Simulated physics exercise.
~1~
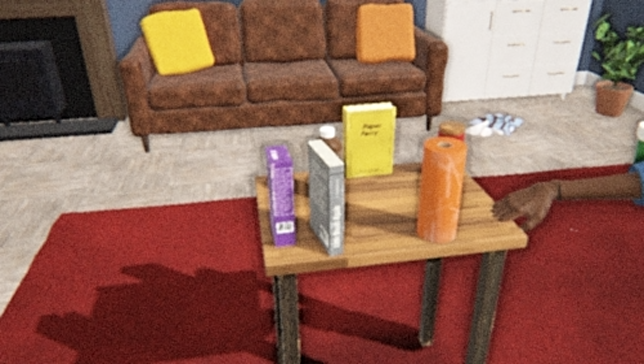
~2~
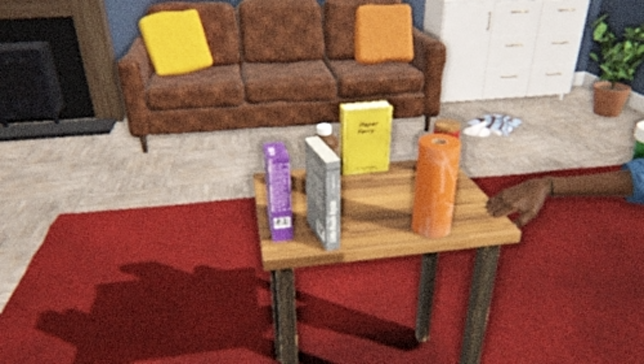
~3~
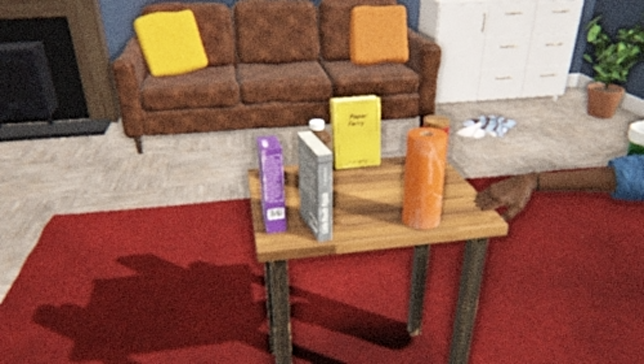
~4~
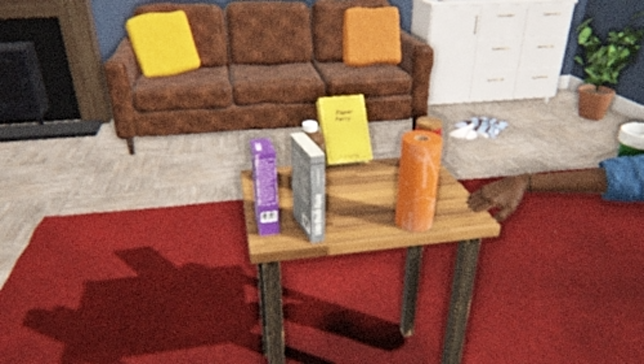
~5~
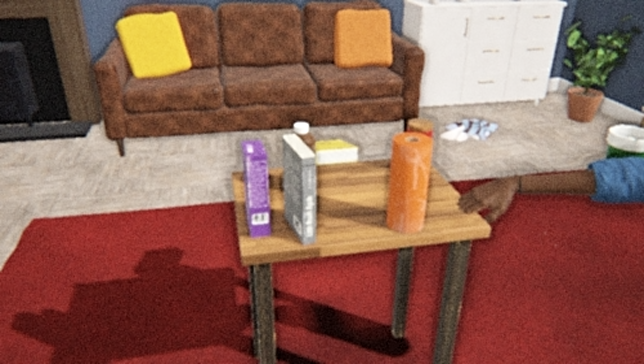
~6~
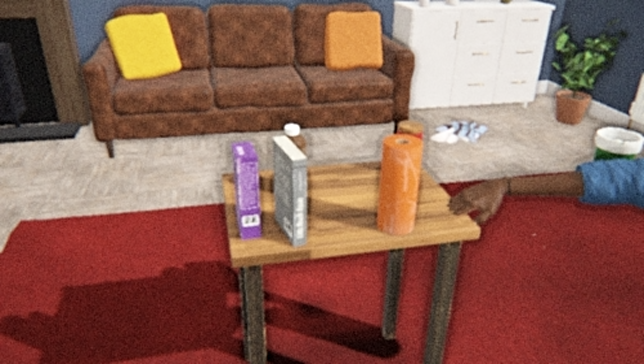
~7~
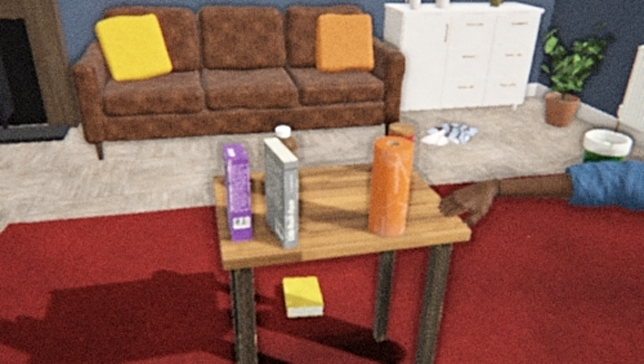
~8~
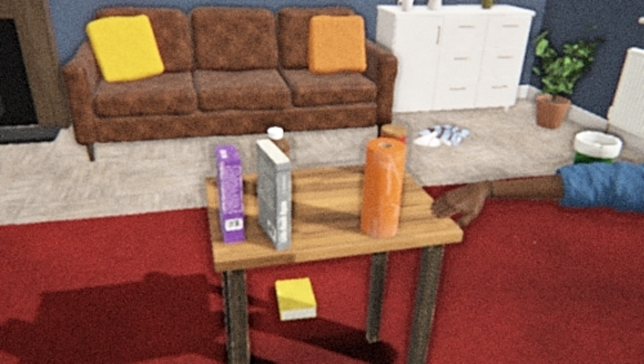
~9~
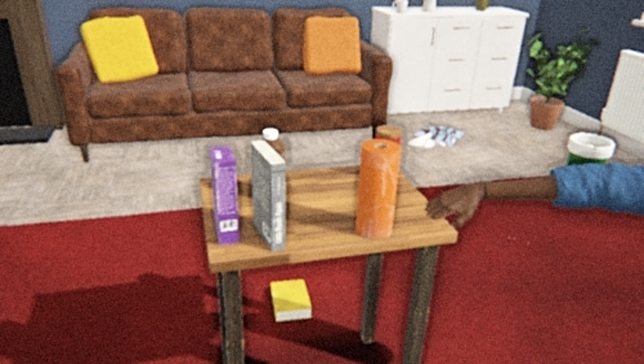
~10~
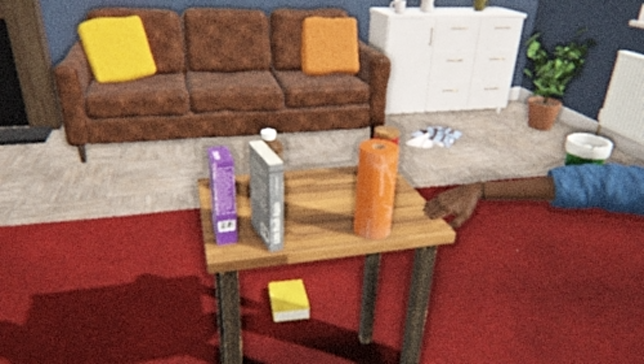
A living room with a brown sofa, a white cabinet and a red rug is seen from slightly above, facing a small wooden side table. On it stand a purple packet, a grey book, a yellow book towards the back, an orange roll on the right and smaller containers behind, while a hand rests at the right edge. As the view drifts slightly right, the yellow book tips backwards and drops off the far side. It reappears beneath the table, lying on the rug. The grey book, packet and roll stay upright on top, with the hand still at the edge.
